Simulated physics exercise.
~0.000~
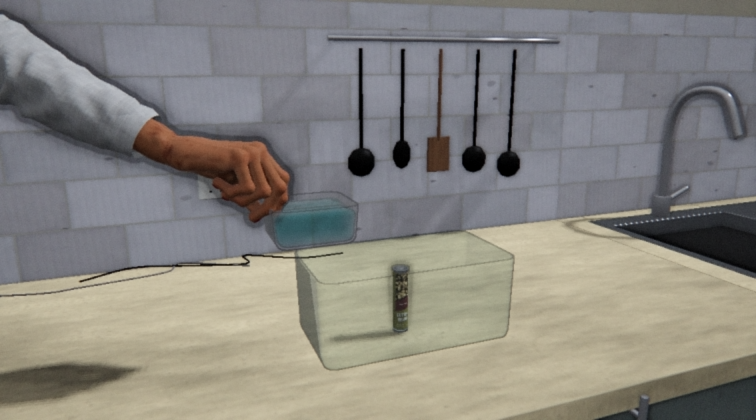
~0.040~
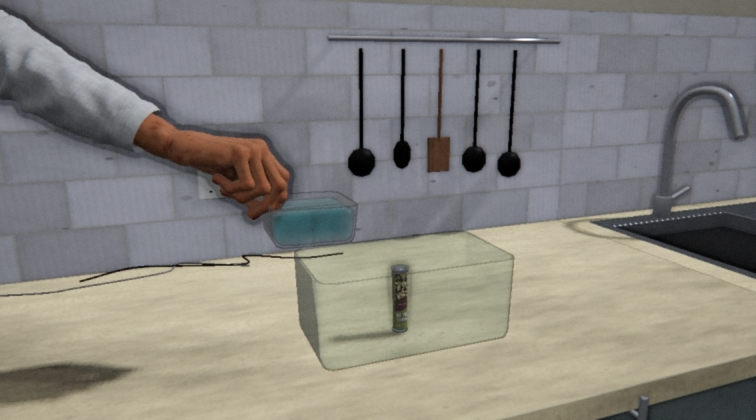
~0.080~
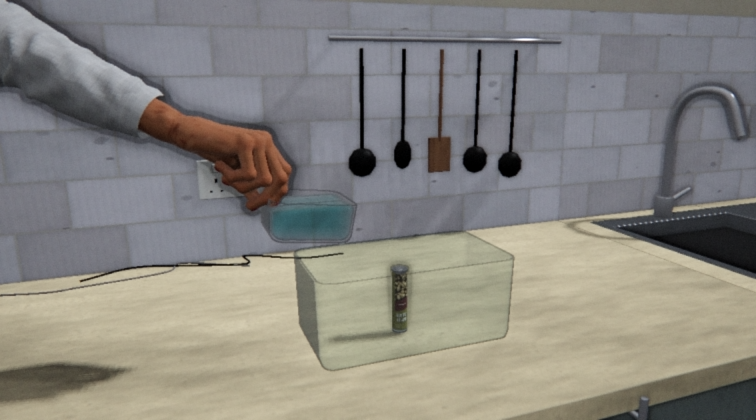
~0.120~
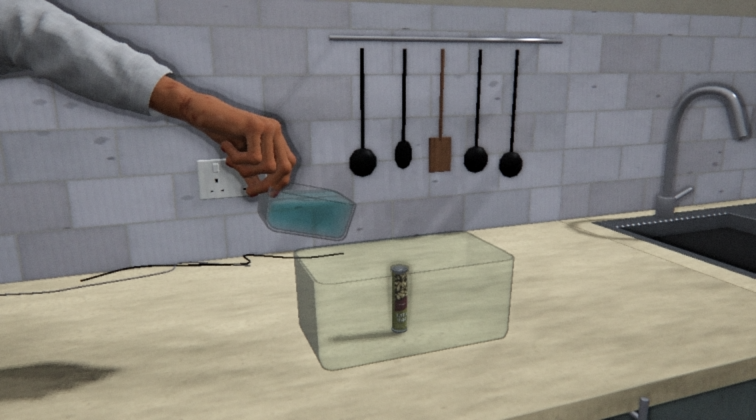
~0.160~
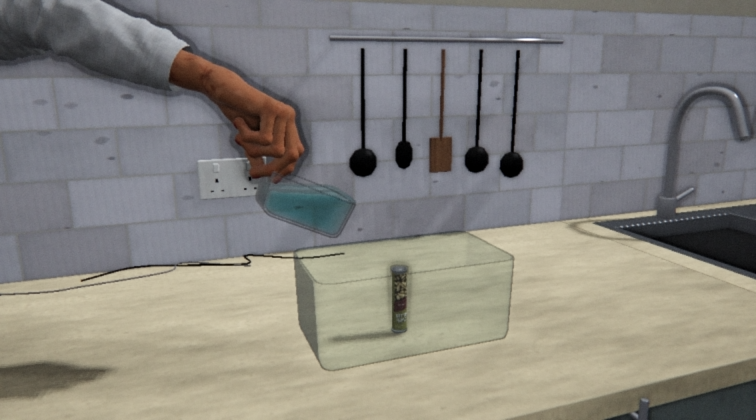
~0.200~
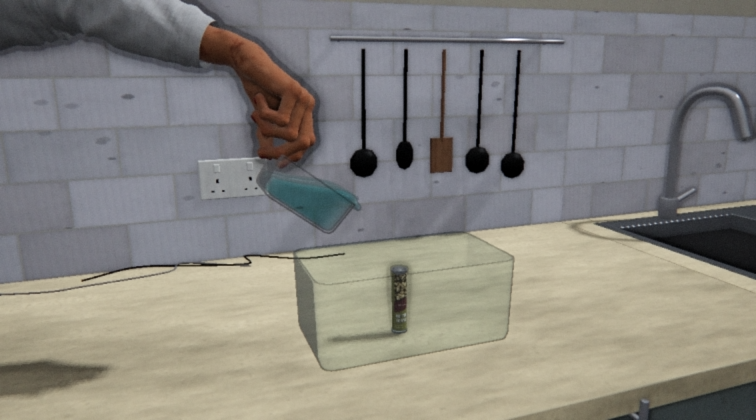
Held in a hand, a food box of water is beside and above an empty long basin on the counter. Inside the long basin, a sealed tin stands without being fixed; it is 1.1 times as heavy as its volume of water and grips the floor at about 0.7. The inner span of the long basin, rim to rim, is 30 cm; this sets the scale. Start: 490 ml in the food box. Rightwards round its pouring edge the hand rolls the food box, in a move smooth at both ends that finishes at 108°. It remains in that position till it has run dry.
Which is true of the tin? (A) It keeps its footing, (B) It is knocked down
It keeps its footing.
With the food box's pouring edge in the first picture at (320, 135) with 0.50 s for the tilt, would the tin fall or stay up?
After that, the tin stays vertical.
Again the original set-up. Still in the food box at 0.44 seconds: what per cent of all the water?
16 %.
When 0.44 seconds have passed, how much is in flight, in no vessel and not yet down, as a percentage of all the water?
Around 60 in a hundred.
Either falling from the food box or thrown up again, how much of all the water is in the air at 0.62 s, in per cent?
Near 6 per cent, I'd say.
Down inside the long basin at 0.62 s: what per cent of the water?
About 94 %.
Then, 0.44 s in, the tilt is 104° and 15 per cent is still to pour; the tin stands where it began.
Then, 0.62 s in, the tilt is 108° and 1 per cent is still to pour; the tin stands where it began.
Then, 0.80 s in, the tilt is 108° and 0 per cent is still to pour; the tin stands where it began.
Then, 1.00 s in, the tilt is 108° and 0 per cent is still to pour; the tin stands where it began.
Finally, the tin stands where it began.
